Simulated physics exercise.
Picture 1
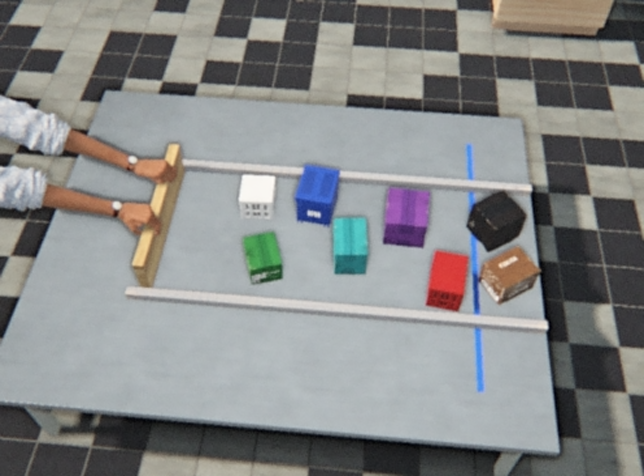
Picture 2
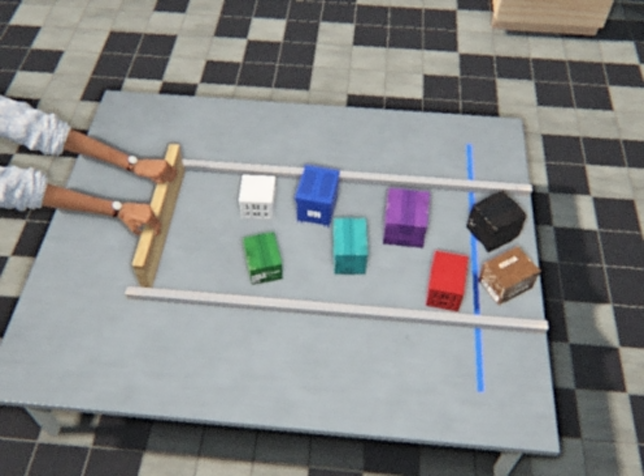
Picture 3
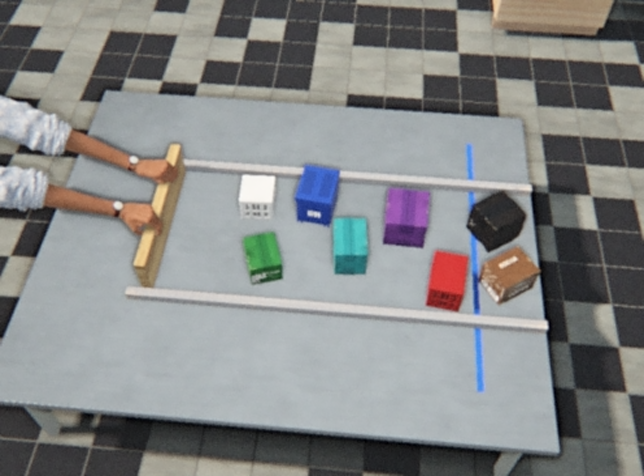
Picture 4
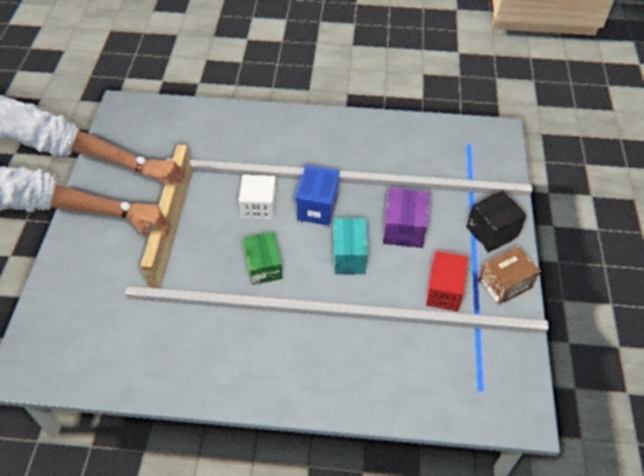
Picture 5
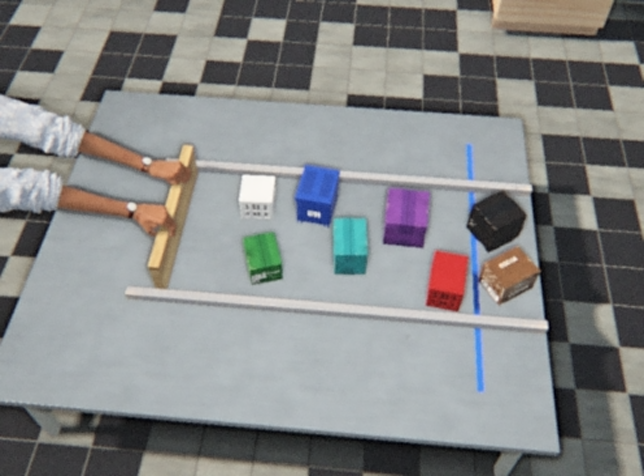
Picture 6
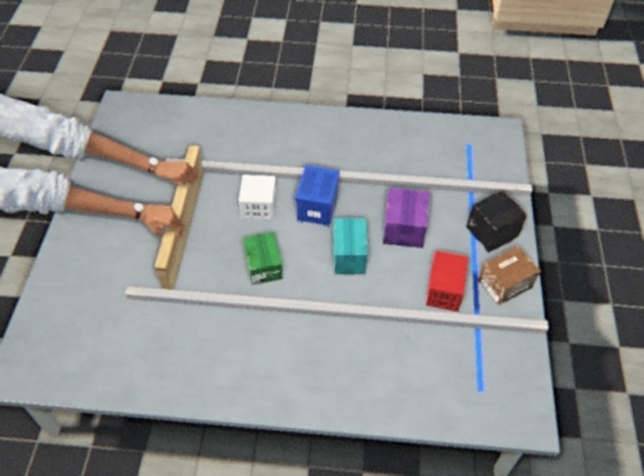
A person's two hands held a wooden plank upright on a gray table, then slid it slightly right between two pale strips, while the colorful boxes in front of it stayed still.
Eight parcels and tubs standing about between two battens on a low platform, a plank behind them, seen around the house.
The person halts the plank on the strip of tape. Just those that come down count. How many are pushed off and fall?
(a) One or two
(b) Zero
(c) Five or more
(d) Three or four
The answer is d.
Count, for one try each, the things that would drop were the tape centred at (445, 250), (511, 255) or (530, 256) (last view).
Down on the ground: 1, 6 and 8.
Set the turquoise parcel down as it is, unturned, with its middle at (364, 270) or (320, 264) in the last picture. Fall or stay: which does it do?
In that order, it is not pushed off; is not pushed off.
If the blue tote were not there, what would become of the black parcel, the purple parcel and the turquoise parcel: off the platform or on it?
Outcome: Black parcel ends up off; purple parcel is not lost; turquoise parcel is not lost.
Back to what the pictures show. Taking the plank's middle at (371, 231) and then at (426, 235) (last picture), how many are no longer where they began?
First 6, then 8.
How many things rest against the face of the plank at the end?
The count comes out at 2.
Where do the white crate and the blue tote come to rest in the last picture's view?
Final pixels, roughly: (491, 215) for the first, (526, 210) for the other.
Soon after, none off yet; brown box at rest near (509, 276); black parcel at rest near (496, 221); red crate at rest near (447, 281).
At rest, the number that fall off is three or four; fallen, purple parcel, black parcel and brown box.
